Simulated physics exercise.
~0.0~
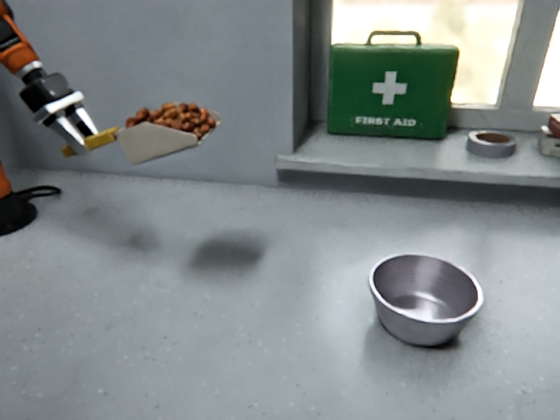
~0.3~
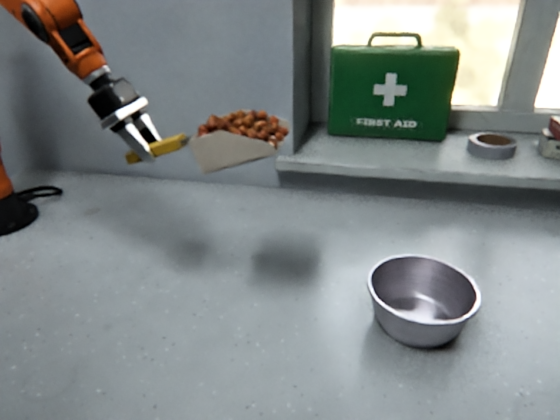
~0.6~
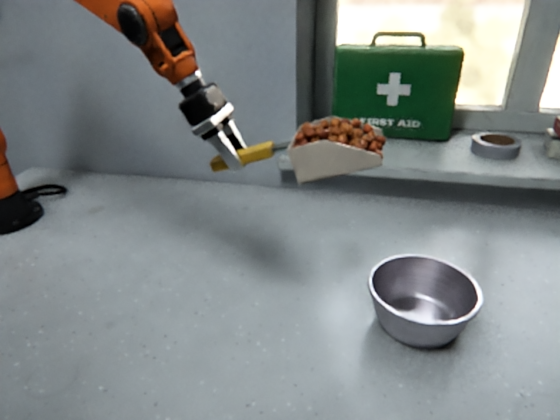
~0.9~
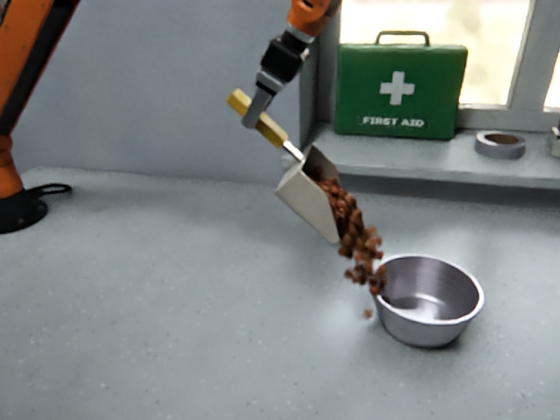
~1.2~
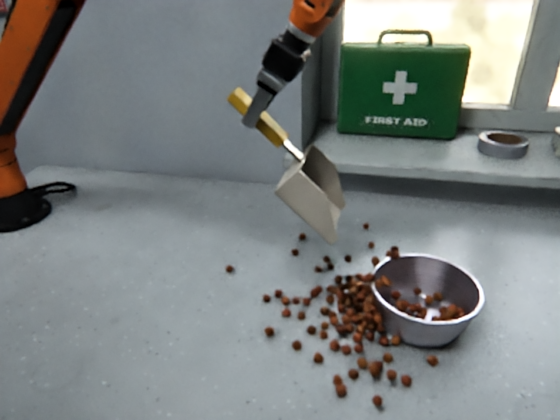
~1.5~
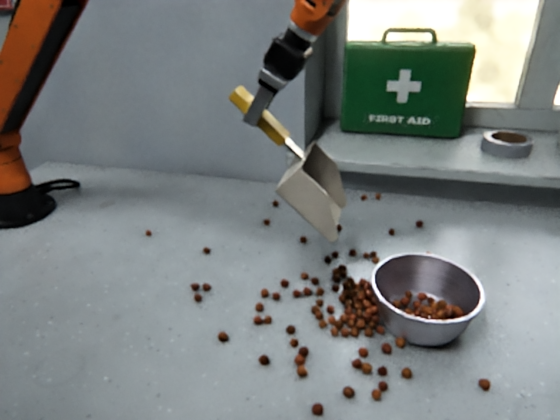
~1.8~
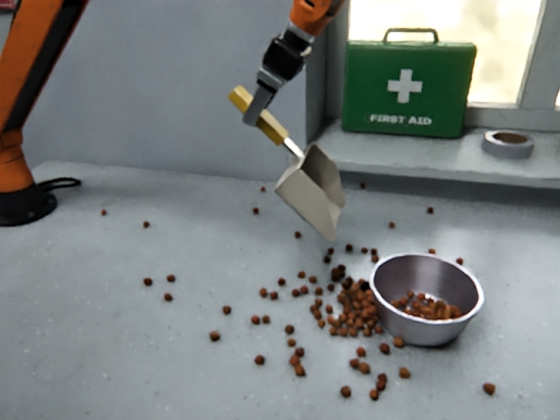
On a grey surface beside a windowsill holding a green first aid box and a roll of tape, an orange robot arm grips a scoop heaped with hazelnuts. It carries the scoop to the right, toward a round metal bowl. The arm then tips the scoop steeply, and the nuts pour out in a stream toward the bowl's near left edge. Some drop inside, but many land short and scatter across the surface. The emptied scoop stays tilted while stray nuts roll outward, leaving a small portion in the bowl and most strewn around it.
